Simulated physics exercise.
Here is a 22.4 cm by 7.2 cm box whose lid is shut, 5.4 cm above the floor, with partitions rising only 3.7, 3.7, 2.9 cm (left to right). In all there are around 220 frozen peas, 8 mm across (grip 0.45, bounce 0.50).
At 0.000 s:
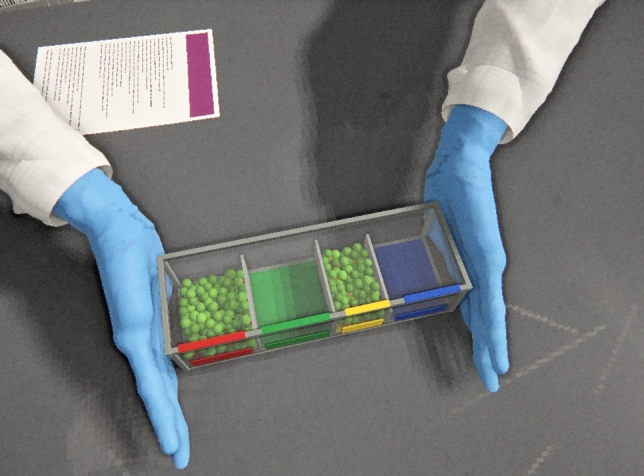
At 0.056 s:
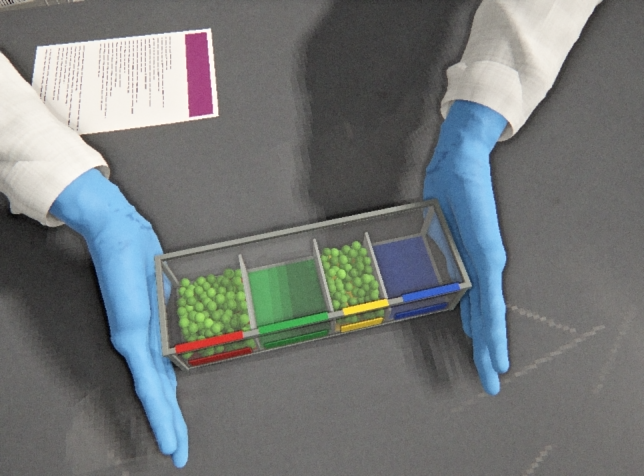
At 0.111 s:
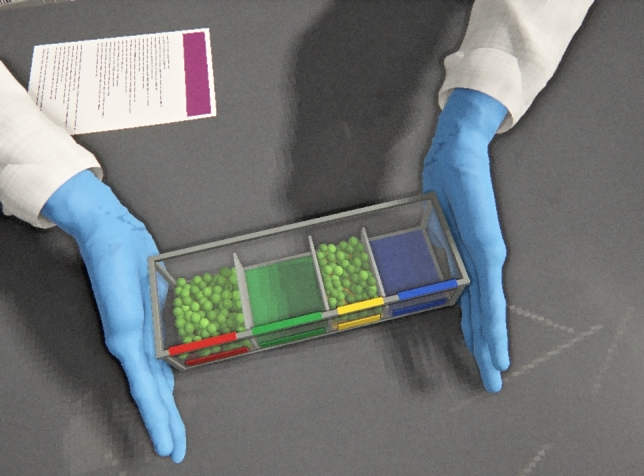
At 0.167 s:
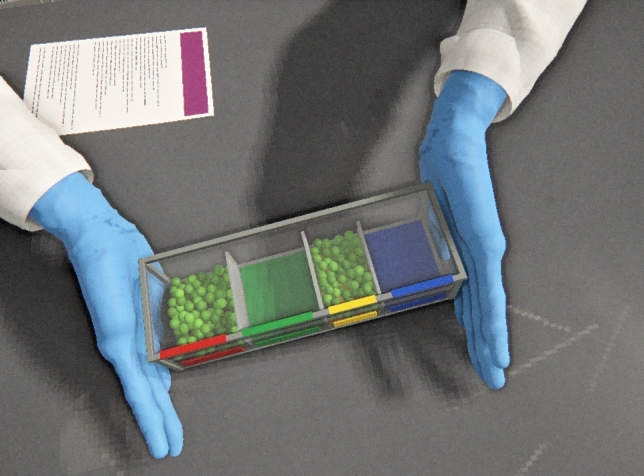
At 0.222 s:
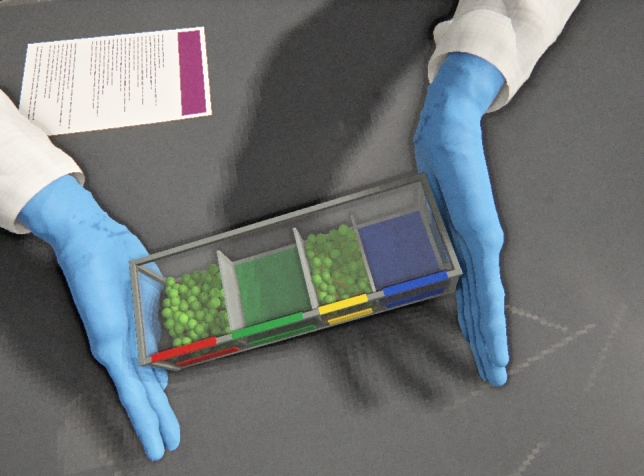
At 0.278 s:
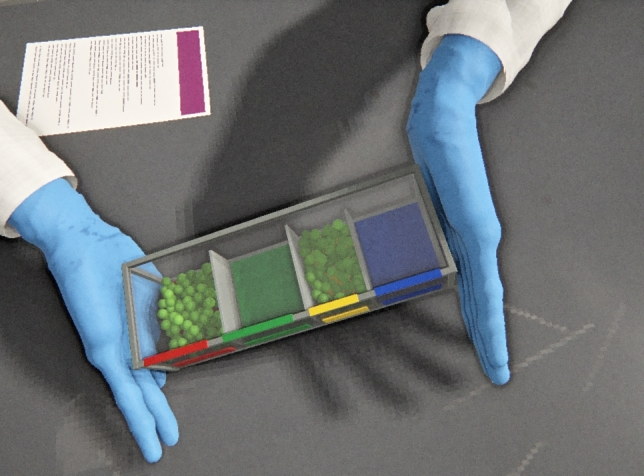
Two blue-gloved hands in white sleeves hold a clear, grey-edged box between their palms above a dark grey surface, seen from above. Small green balls fill part of the red-marked left section and the yellow-marked third, beside empty green and blue sections, with a printed sheet at upper left. The hands steadily tilt the box, lowering its left end and raising its right, while the view stays still.
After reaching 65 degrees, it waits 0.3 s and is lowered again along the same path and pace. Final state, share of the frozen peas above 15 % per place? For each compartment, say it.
Red Y, blue N, green N, yellow Y.
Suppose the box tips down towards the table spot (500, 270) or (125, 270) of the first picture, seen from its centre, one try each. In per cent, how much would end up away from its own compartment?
Near 0 and 0 percent, in that order.
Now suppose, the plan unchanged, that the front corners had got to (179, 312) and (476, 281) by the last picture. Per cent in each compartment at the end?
Red = 55 %, blue = 0 %, green = 0 %, yellow = 40 %.
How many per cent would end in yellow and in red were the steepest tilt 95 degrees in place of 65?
In per cent, yellow comes to 30 and red to 70.
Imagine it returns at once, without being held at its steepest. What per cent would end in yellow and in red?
Then yellow keeps 40% and red keeps 60%.
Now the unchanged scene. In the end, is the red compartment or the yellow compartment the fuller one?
The red one has more.
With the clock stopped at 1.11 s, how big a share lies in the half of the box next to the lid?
Share: Approx. 10 %.
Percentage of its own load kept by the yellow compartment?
Something like 100 per cent.
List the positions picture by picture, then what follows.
In the first frame, box tilt 0 degrees, front corners at (171, 349) and (465, 285); red 60 %, yellow 40 %.
In the second frame, box tilt 1 degrees, front corners at (169, 350) and (465, 284).
In the third frame, box tilt 4 degrees, front corners at (162, 352) and (463, 280), lowest corner left front.
In the fourth frame, box tilt 9 degrees, front corners at (154, 355) and (459, 275), lowest corner left front.
In the fifth frame, box tilt 13 degrees, front corners at (146, 359) and (455, 271), lowest corner left front.
In the sixth frame, box tilt 18 degrees, front corners at (139, 363) and (449, 268), lowest corner left front; red 60 %, yellow 40 %. Its pace works out near 80 degrees a second.
After 1.11 s, tilt 65 degrees; red 60 %, yellow 40 %.
After 1.66 s, tilt 33 degrees; red 60 %, yellow 40 %.
After 2.27 s, tilt 0 degrees; red 60 %, yellow 40 %.
In the end, at 2.6 s, red 60 %, blue 0 %, green 0 %, yellow 40 %.
